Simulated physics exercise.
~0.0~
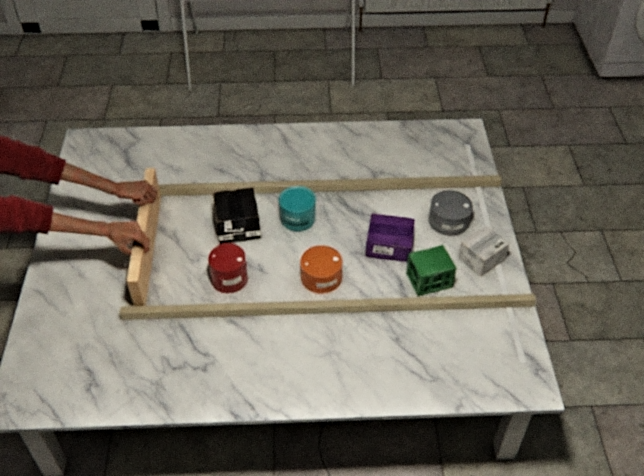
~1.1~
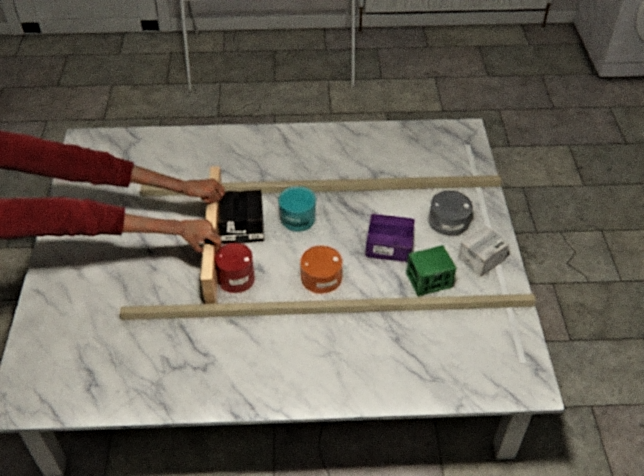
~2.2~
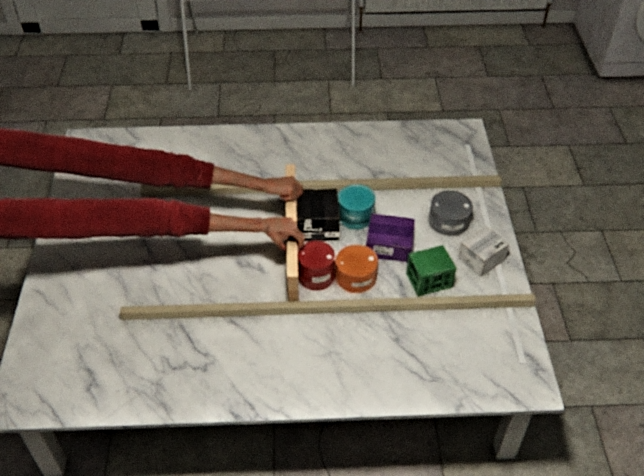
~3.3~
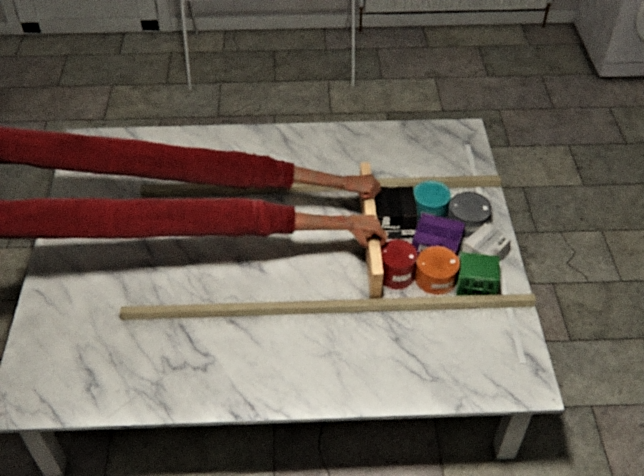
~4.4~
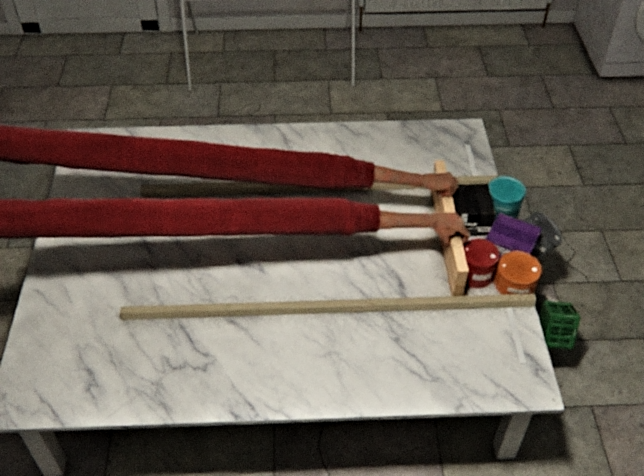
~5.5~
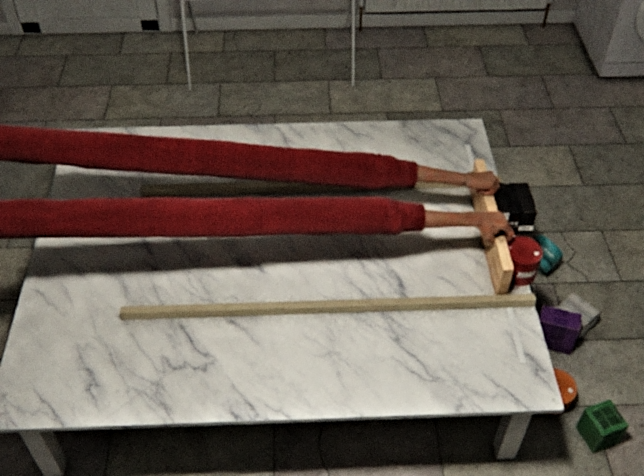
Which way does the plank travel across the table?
The plank travels to the right, pushed along by the two hands towards the table's edge.
Two red-sleeved arms pushing a plank right across a marble-patterned table, bunching canisters and boxes together and sending most over the far edge.
